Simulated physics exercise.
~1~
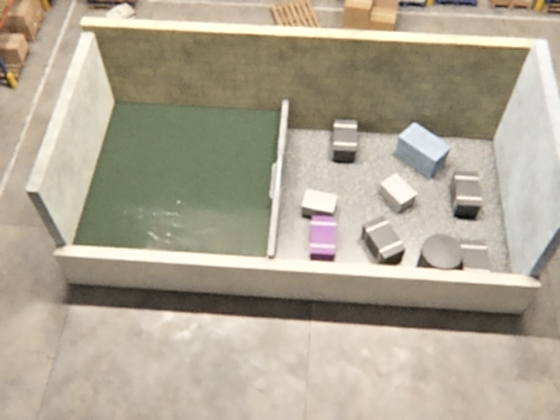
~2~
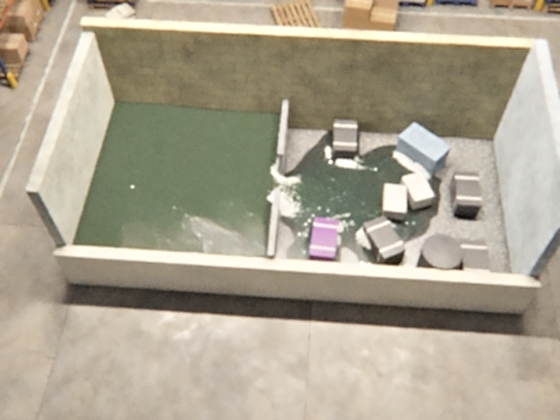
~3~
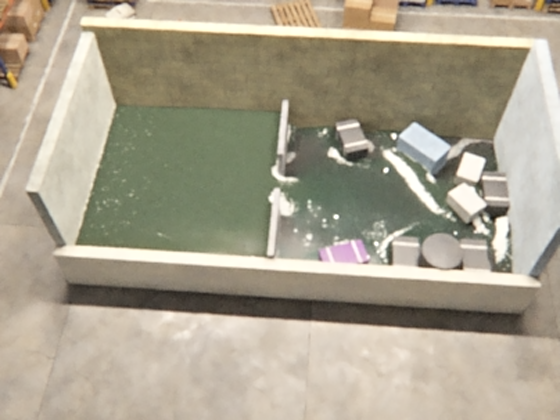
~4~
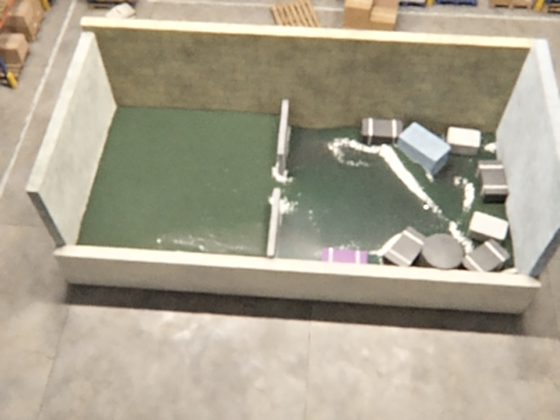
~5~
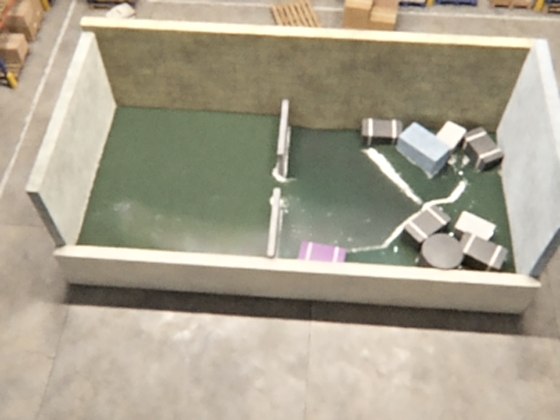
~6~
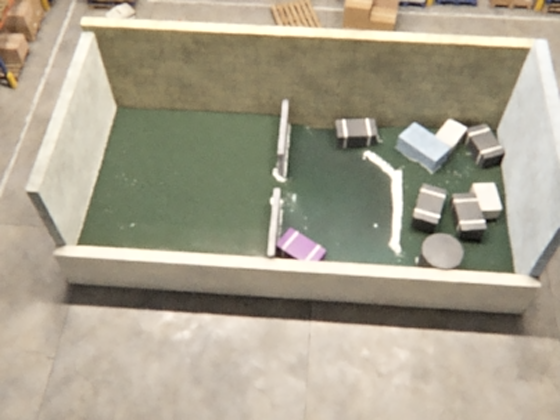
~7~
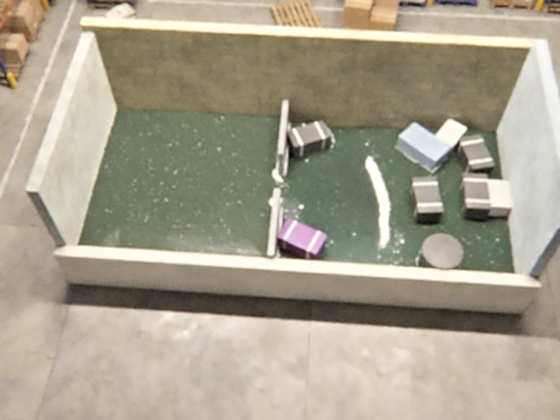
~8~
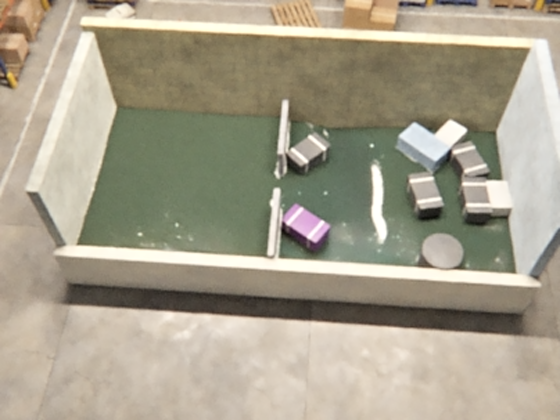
The footage shows dark green water bursting through a gap in a partition and flooding the adjoining room, pushing several crates and trunks toward the far right. Some then drift back, and the purple trunk ends afloat near the partition, slightly shifted, as the water settles.
